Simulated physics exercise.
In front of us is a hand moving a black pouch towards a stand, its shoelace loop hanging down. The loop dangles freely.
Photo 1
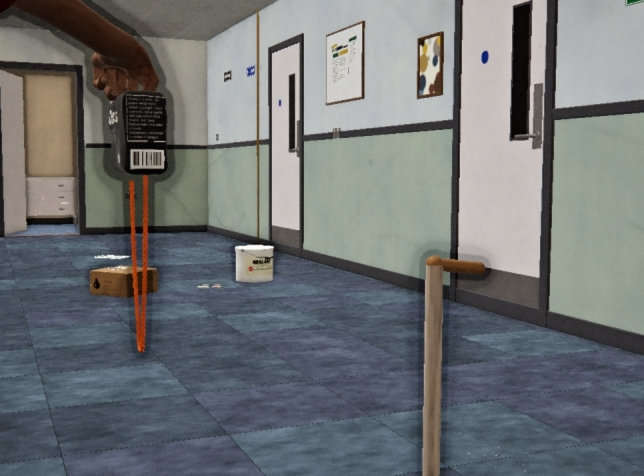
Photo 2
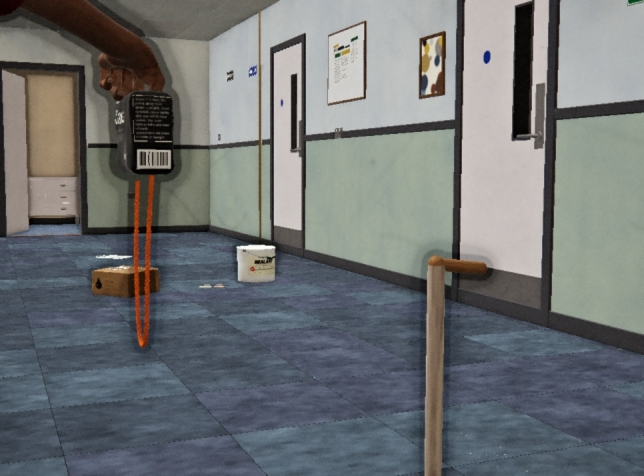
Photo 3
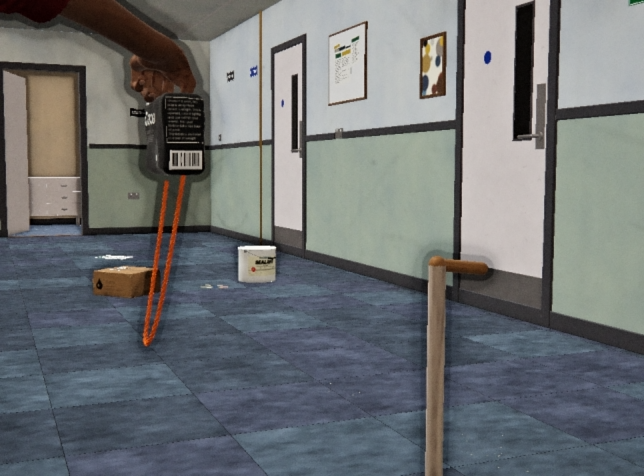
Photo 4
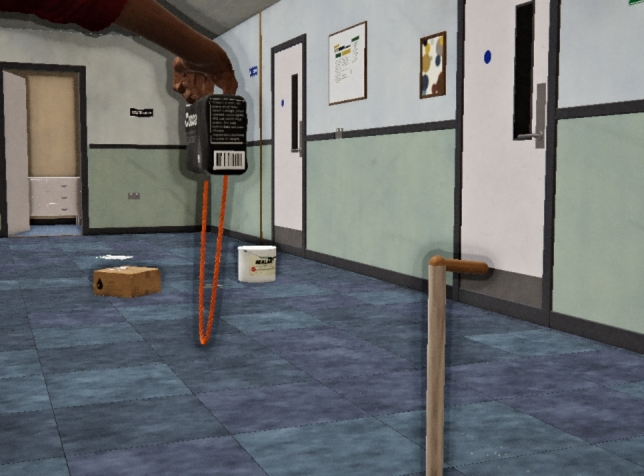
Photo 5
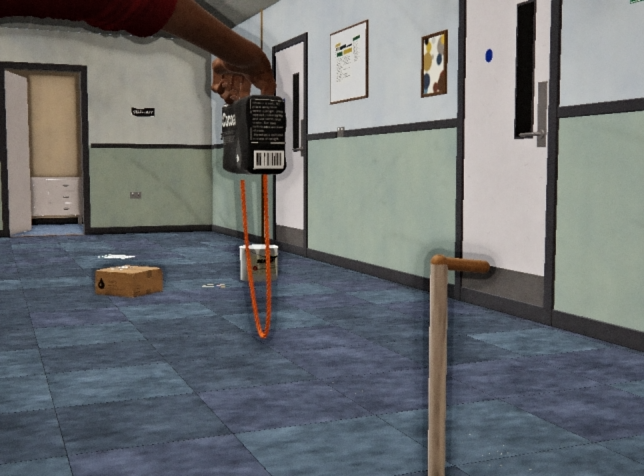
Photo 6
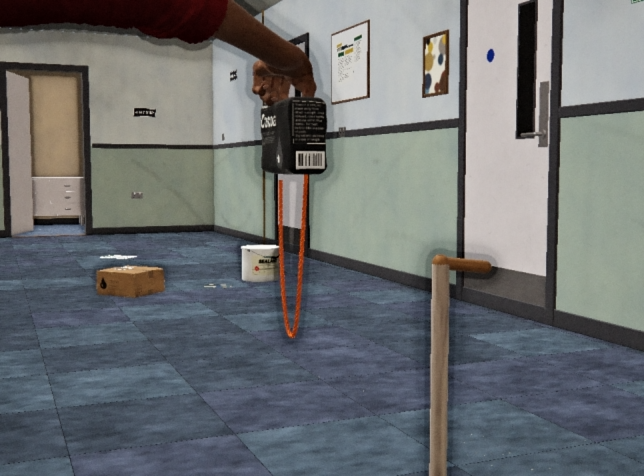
A brown hand reaching in from the upper left holds a black pouch with a white barcode label, an orange loop hanging beneath it, in a corridor seen from inside at about standing height. A wooden stand with a brown peg pointing right rises in the right foreground, with pale doors, green-and-blue walls, blue carpet tiles, a cardboard box and a white tub beyond. The hand carries the pouch rightward across the view, the loop swaying slightly, while the camera stays almost still.
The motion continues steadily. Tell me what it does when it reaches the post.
At the post it passes without catching.
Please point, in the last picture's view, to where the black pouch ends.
It settles around (591, 142).
Then, 0.68 s later than the last view, pouch nearing the post near (393, 139).
Then, 1.86 s later than the last view, pouch past the post near (545, 142).
Then, 2.26 s later than the last view, pouch past the post near (591, 142).
Finally, pouch past the post near (591, 142). The black pouch passes clear.
